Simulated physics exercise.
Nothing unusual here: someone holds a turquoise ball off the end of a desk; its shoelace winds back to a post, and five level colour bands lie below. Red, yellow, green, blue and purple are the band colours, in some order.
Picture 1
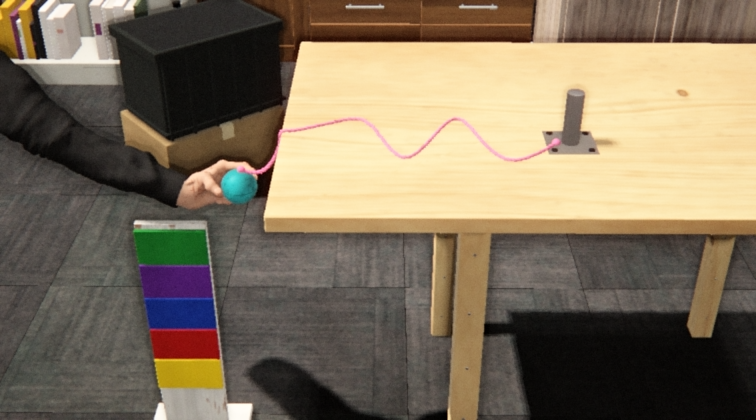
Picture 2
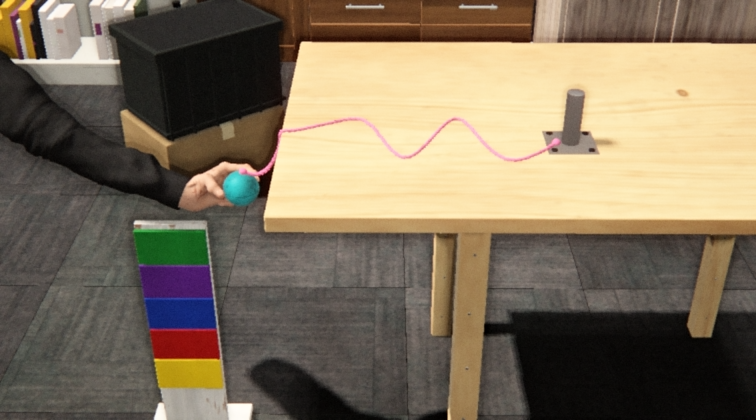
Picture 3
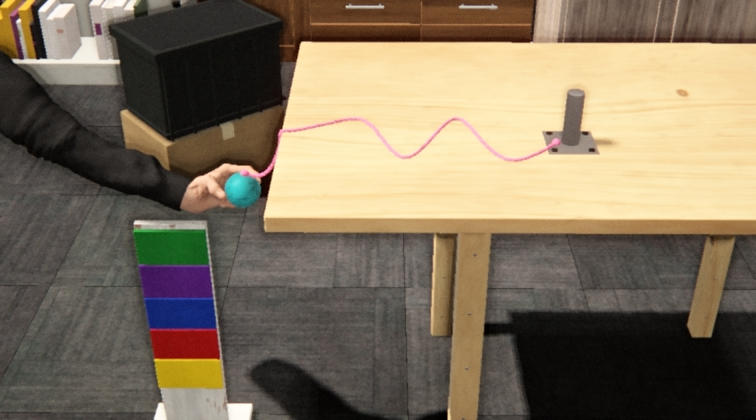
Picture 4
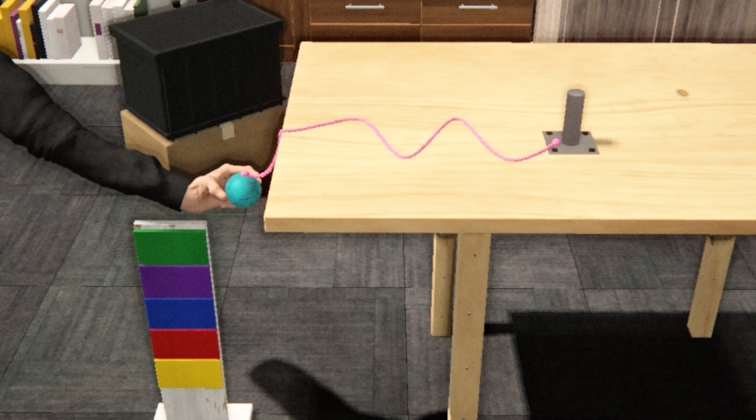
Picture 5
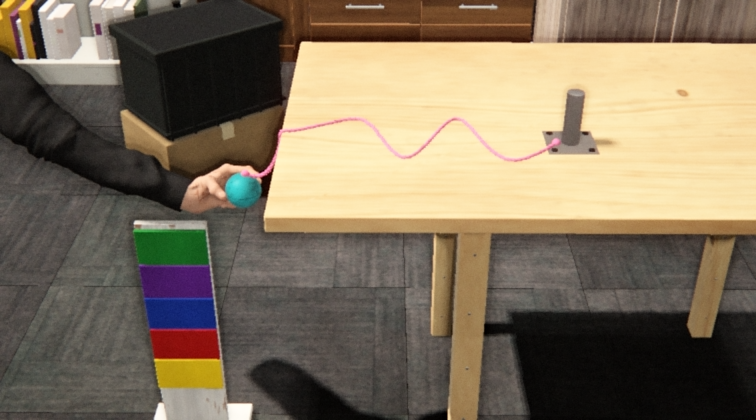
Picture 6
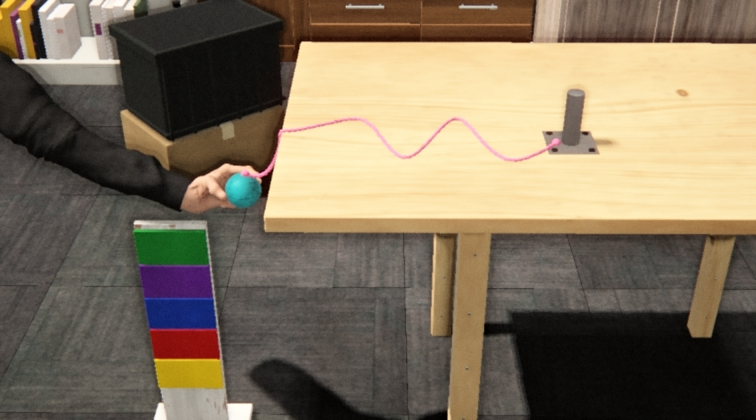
A turquoise ball, held by a hand reaching in from the left, shifts very slightly down and right beside a wooden desk, then stays still. The pink shoelace lies unmoving in waves back to a post, while the upright board of green, purple, blue, red and yellow bands stands below.
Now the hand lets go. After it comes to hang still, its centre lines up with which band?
It lines up with red.
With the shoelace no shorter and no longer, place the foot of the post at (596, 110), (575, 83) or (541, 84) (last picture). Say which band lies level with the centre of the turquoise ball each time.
Blue; blue; red.
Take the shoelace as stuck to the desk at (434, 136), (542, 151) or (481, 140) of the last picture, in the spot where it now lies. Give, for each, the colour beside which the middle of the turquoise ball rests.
Going through the tries in order, you get purple, red and blue.
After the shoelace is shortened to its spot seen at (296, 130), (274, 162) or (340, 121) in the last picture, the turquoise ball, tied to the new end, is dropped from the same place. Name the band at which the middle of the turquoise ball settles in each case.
Per try - 1: Purple; 2: Blue; 3: Green.
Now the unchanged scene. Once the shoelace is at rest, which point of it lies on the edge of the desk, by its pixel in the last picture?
Pixel (398, 155) or thereabouts.
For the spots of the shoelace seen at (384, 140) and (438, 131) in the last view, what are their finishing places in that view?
Result - first point (283, 169), second point (352, 135).
Soon after, ball near (286, 316); level with blue.
Then, ball near (296, 339); level with red.
At rest, ball near (297, 344); level with red. Its middle rests at the red band.
